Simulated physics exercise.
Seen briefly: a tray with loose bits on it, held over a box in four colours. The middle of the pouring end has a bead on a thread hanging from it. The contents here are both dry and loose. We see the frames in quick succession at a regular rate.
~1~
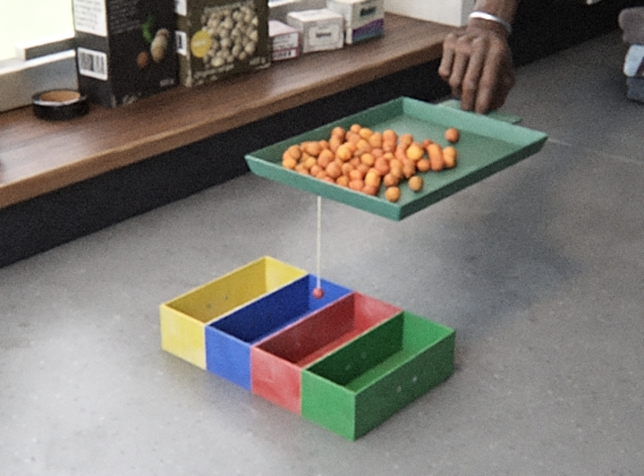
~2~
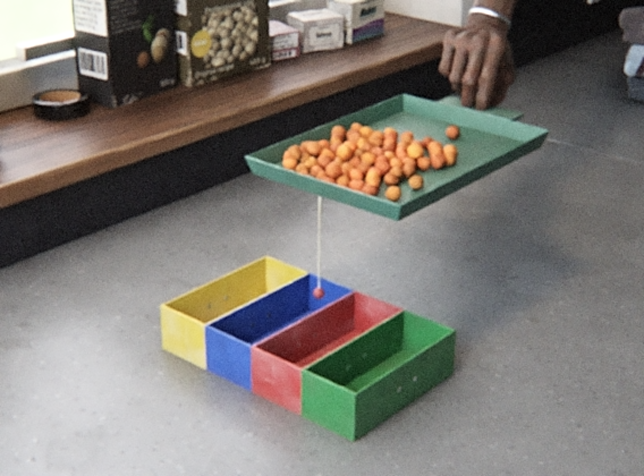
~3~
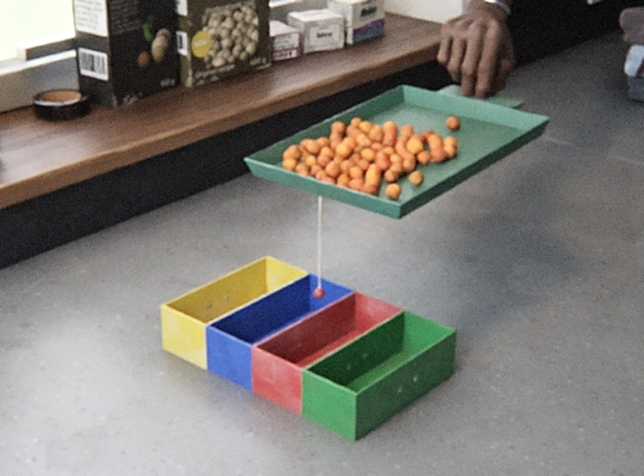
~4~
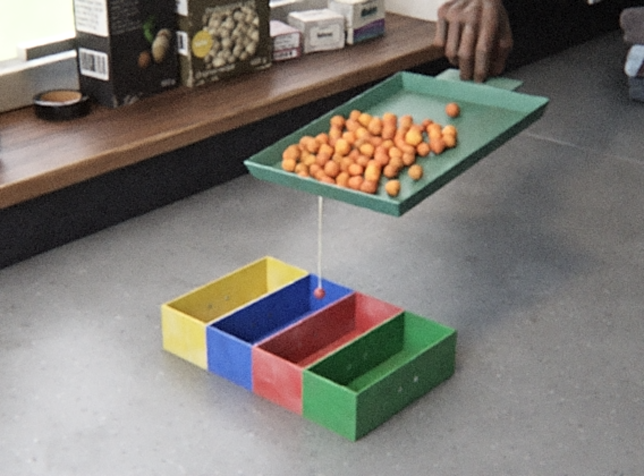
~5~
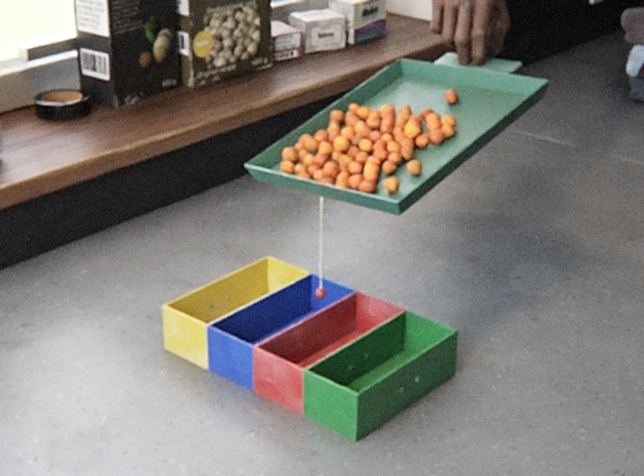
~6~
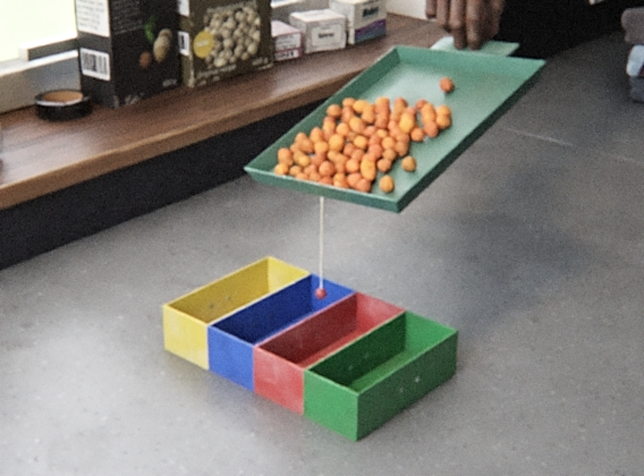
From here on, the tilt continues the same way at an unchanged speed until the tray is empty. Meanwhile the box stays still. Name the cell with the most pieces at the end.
Yellow.
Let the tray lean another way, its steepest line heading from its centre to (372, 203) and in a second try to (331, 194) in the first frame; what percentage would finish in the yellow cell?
Respectively 0 and 10 in a hundred.
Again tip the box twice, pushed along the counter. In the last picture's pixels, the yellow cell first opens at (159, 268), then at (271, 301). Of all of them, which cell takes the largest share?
Try 1: Red. Try 2: The yellow one.
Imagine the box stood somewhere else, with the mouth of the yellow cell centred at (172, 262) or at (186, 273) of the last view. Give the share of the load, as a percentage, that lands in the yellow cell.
0 and 0 %.
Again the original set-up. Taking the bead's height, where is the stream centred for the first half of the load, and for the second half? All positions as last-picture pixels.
I'd place the first part at (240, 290) and the rest at (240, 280).
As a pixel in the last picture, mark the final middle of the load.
Near (234, 338).
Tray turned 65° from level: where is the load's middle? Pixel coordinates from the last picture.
In the last view the centre sits at roughly (311, 140).
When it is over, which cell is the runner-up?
Ranked second: That blue cell.
Soon, tray tipped steeply; nearly all on the tray; a stray few falling or outside the box.
A while on, tray tipped past a quarter turn; about a third in the yellow cell; about a third in the blue cell; a small part in the red cell; about a quarter falling or outside the box.
Towards the end, tray tipped past a quarter turn; about half in the yellow cell; about a third in the blue cell; a small part in the red cell; a stray few in the green cell; a small part falling or outside the box.
Finally, tray tipped past a quarter turn; about half in the yellow cell; about a third in the blue cell; a small part in the red cell; a stray few in the green cell; a small part outside the box.
